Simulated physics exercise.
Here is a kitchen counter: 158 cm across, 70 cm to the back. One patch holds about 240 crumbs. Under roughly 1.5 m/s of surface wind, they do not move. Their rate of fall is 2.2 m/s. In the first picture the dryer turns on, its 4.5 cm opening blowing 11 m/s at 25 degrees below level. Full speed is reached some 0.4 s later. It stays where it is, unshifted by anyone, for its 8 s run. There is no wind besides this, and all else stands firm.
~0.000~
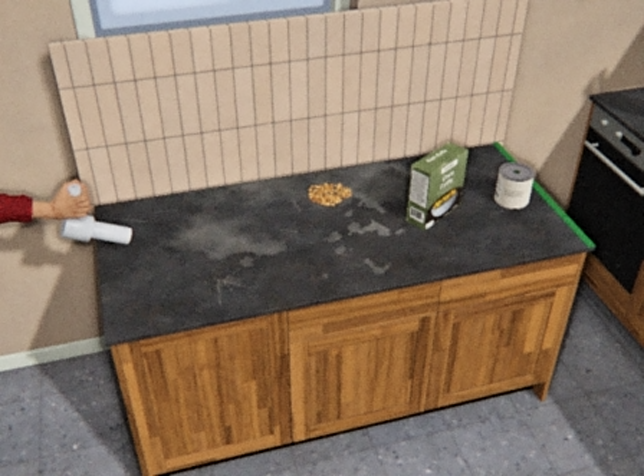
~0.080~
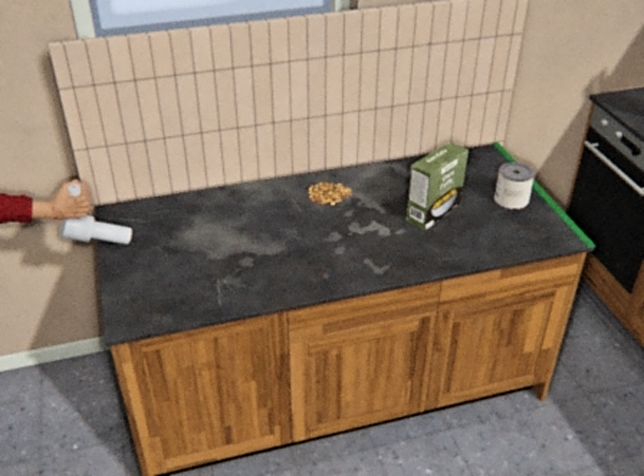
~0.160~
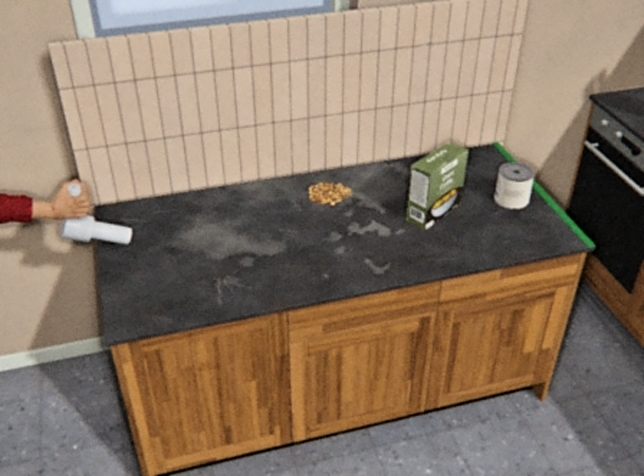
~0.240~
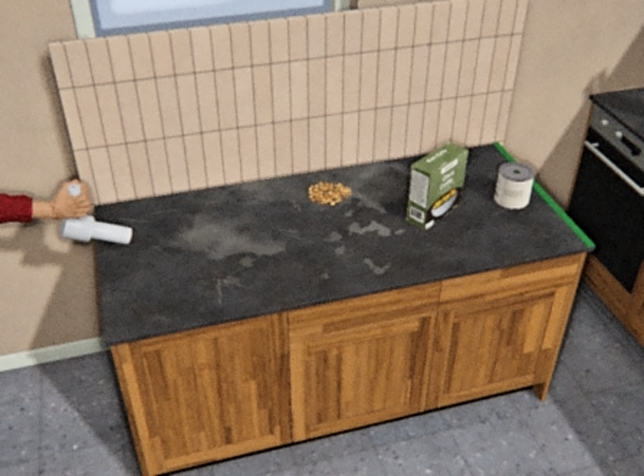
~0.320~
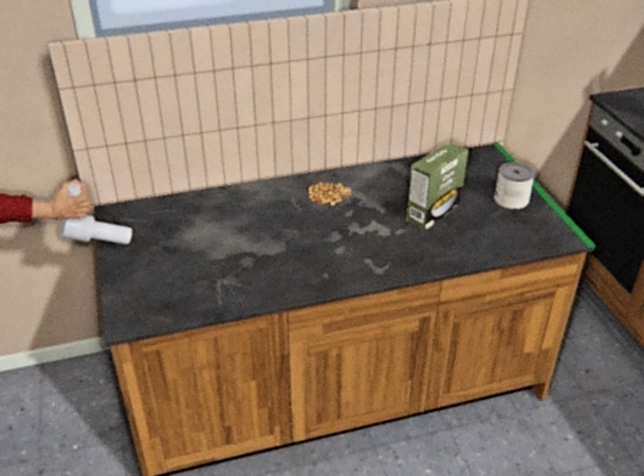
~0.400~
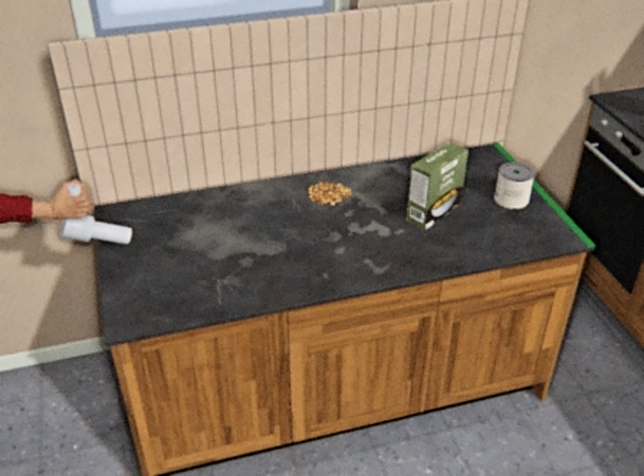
A hand holding a white dryer at the left of a dark kitchen counter, crumbs, carton and tin all staying still.
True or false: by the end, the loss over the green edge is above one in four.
True.
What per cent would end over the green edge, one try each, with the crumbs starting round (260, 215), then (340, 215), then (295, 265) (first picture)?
First try 100 %, second 60 %, third 15 %.
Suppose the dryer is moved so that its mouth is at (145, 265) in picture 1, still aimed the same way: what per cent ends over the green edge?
That would come to roughly 30 %.
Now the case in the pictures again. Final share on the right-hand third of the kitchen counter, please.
Share at the end: Close to 2 %.
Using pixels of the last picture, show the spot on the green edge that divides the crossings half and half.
I'd put my finger close to (505, 149).
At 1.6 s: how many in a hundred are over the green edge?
I reckon close to 30 %.
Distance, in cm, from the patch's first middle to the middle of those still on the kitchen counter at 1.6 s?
Around 65 cm from the start.
After 1.6 s the count stands so, 33 % are over the green edge; the middle of those still in play is near (480, 151).
After 2.6 s the count stands so, 83 % are over the green edge; the middle of those still in play is near (493, 149).
After 4.4 s the count stands so, 96 % are over the green edge.
After 8.0 s, at the end, 98 % are over the green edge.
